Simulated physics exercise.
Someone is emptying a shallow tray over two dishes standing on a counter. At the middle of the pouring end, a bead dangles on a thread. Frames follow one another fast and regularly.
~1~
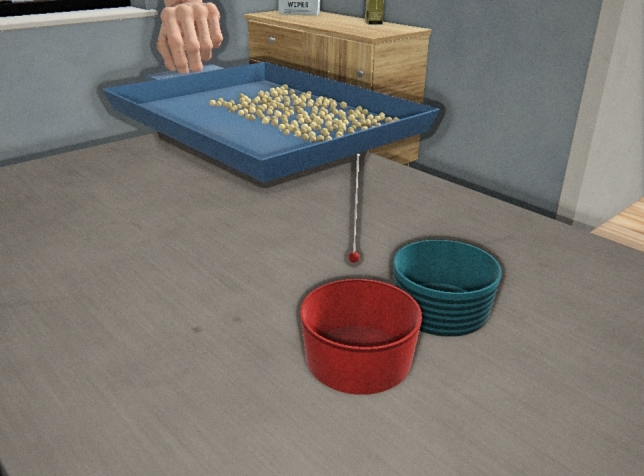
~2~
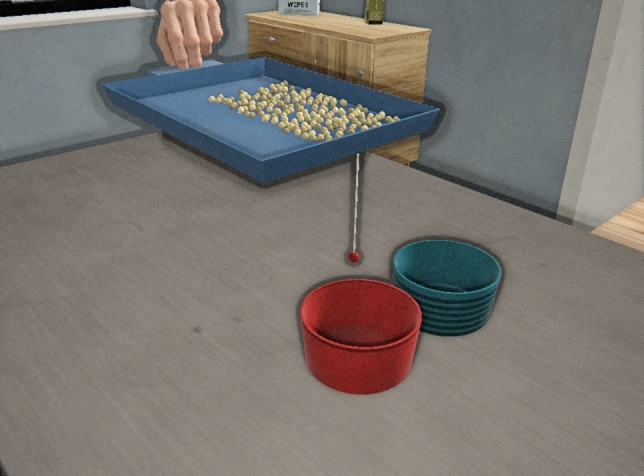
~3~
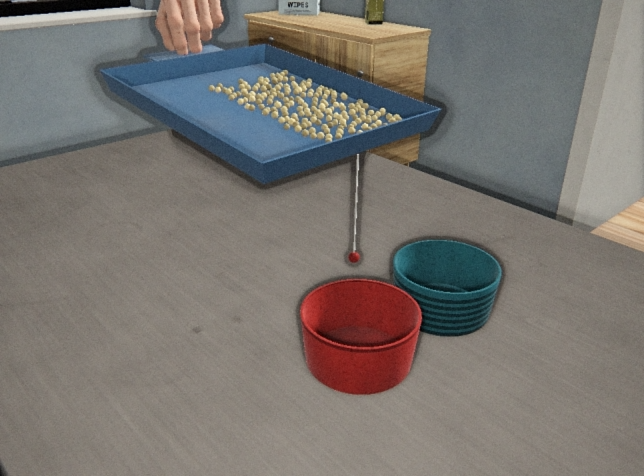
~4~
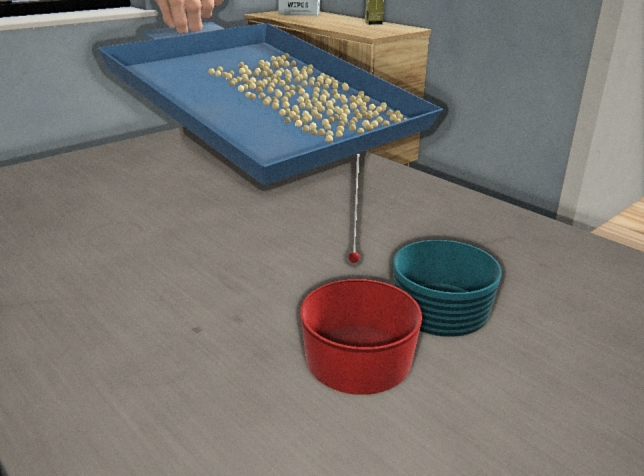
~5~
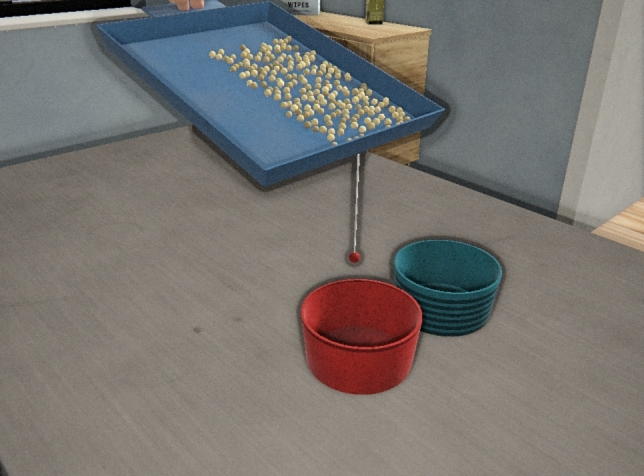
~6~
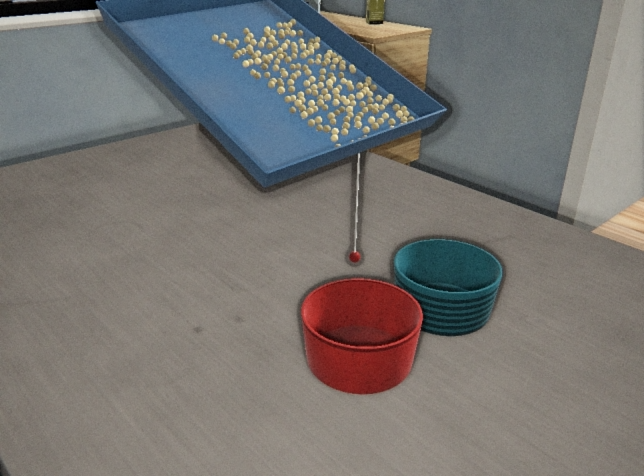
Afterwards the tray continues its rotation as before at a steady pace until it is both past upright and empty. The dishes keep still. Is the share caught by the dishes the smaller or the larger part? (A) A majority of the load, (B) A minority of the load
The answer is A.
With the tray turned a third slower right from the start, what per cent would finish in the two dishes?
Estimate: Some 80 %.
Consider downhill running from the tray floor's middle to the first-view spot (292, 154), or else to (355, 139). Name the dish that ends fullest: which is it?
Case one goes to the left-side dish, case two to the right-side dish.
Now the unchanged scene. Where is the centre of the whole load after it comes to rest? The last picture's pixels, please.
I'd say the middle ends up at about (376, 353).
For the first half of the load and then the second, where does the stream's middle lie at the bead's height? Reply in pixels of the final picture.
I'd place the first part at (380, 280) and the rest at (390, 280).
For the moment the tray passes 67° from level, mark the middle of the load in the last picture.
Roughly at (373, 137).
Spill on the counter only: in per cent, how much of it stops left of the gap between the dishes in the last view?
Close to 60 %.
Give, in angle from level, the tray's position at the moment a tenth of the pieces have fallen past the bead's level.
I'd say it is tilted about 85°.
Soon after the last picture, tray tipped steeply; nearly all on the tray; a small part in the air.
A little later, tray tipped past a quarter turn; about a third on the tray; about a quarter in the left dish; a stray few in the right dish; a small part outside both; about half in the air.
Later still, tray tipped past a quarter turn; about half in the left dish; about a quarter in the right dish; about a quarter outside both.
At rest, tray tipped past a quarter turn; about half in the left dish; about a quarter in the right dish; about a quarter outside both.
